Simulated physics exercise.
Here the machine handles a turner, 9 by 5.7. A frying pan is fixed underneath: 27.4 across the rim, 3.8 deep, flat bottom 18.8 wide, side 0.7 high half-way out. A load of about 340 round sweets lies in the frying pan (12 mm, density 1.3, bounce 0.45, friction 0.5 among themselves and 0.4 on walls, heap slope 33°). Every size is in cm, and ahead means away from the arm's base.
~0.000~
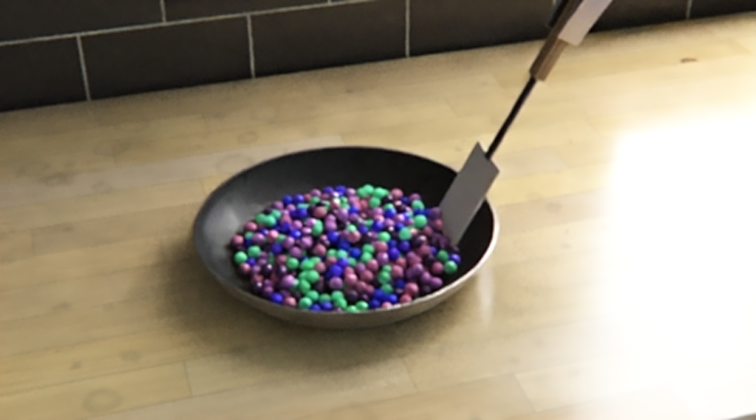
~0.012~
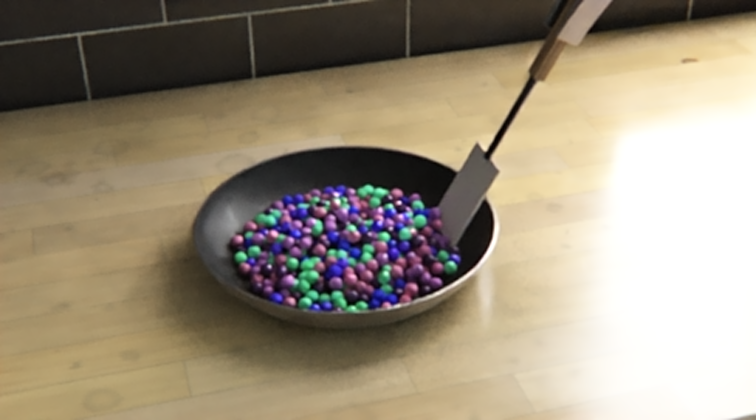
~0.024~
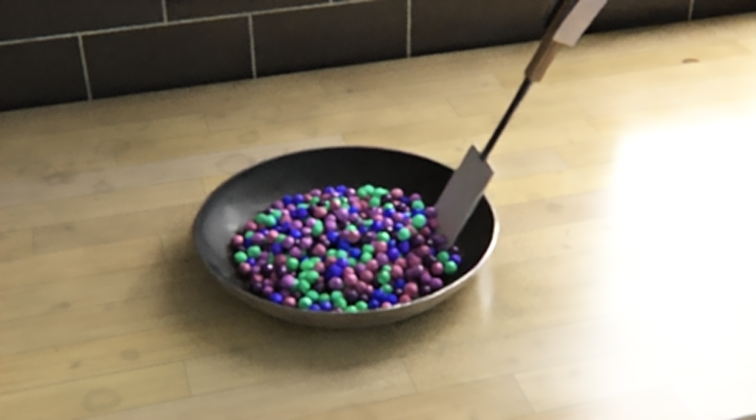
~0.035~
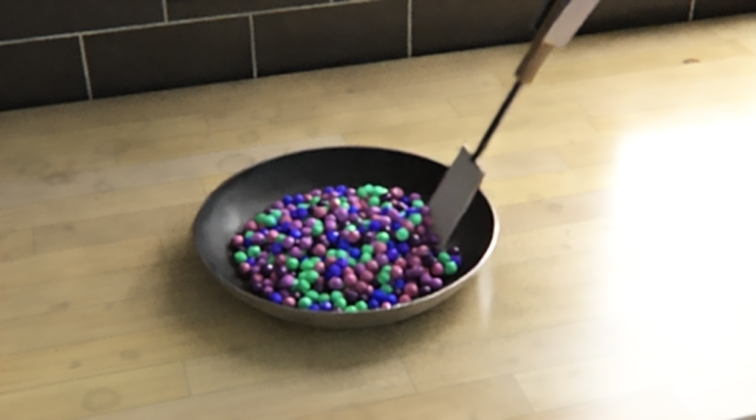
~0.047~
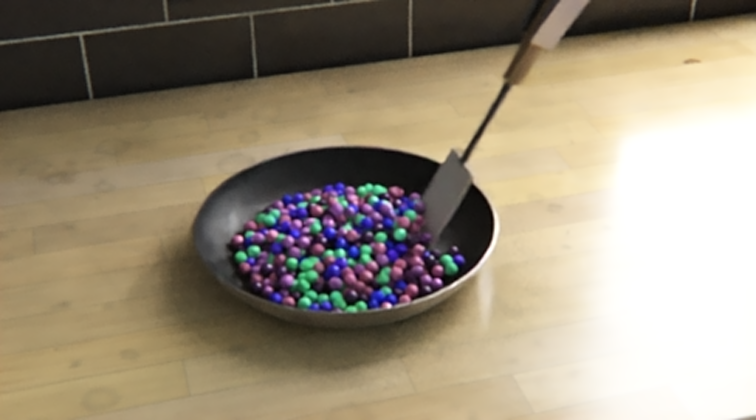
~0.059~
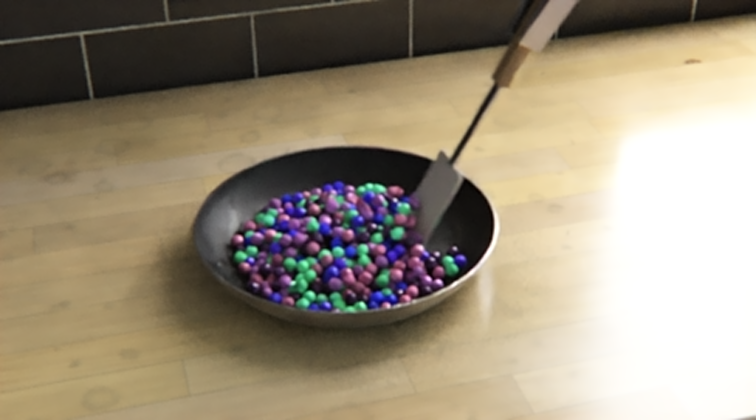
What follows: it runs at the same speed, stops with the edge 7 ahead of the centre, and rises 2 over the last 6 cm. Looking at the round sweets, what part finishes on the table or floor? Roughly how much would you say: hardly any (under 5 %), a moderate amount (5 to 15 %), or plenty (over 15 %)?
I'd say hardly any.
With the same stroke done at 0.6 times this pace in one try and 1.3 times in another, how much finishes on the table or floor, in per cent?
Roughly 0 % and roughly 10 %.
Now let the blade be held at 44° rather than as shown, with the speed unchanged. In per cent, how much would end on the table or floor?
I'd put it at about 5 per cent.
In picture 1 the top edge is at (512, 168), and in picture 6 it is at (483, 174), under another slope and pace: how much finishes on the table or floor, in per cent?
Roughly 0 %.
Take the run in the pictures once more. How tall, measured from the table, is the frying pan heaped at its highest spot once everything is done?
Some 4.5 cm above the table.
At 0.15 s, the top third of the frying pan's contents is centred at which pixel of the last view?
I'd say close to (303, 238).
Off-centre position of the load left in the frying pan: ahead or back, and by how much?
Roughly 4.0 cm ahead of the centre.
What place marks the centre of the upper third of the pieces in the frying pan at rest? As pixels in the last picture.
(253, 252).
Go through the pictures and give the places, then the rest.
The first picture shows turner top edge at (489, 155), sloping 61°; upper third of the load around (354, 237), from x 235 to 455, top at y 190; 335 in the frying pan.
The second picture shows turner top edge at (489, 155), sloping 61°; upper third of the load around (354, 237), from x 235 to 455, top at y 190.
The third picture shows turner top edge at (484, 156), sloping 61°; upper third of the load around (355, 237), from x 235 to 455, top at y 190.
The fourth picture shows turner top edge at (475, 158), sloping 61°; upper third of the load around (355, 237), from x 235 to 455, top at y 190.
The fifth picture shows turner top edge at (464, 160), sloping 61°; upper third of the load around (356, 235), from x 235 to 460, top at y 190.
The sixth picture shows turner top edge at (453, 162), sloping 61°; upper third of the load around (354, 234), from x 235 to 460, top at y 185; 335 in the frying pan.
After 0.11 s, sloping 61°, highest piece 6 above the table; 335 in the frying pan.
After 0.15 s, sloping 61°, highest piece 7 above the table; 335 in the frying pan.
After 0.38 s, sloping 61°, highest piece 4 above the table; 325 in the frying pan, 7 on the table or floor, 3 on the blade or in flight.
After 1.43 s, sloping 61°, highest piece 4 above the table; 325 in the frying pan, 10 on the table or floor.
At rest, 325 in the frying pan, 10 on the table or floor. That is 3 % on the table or floor.
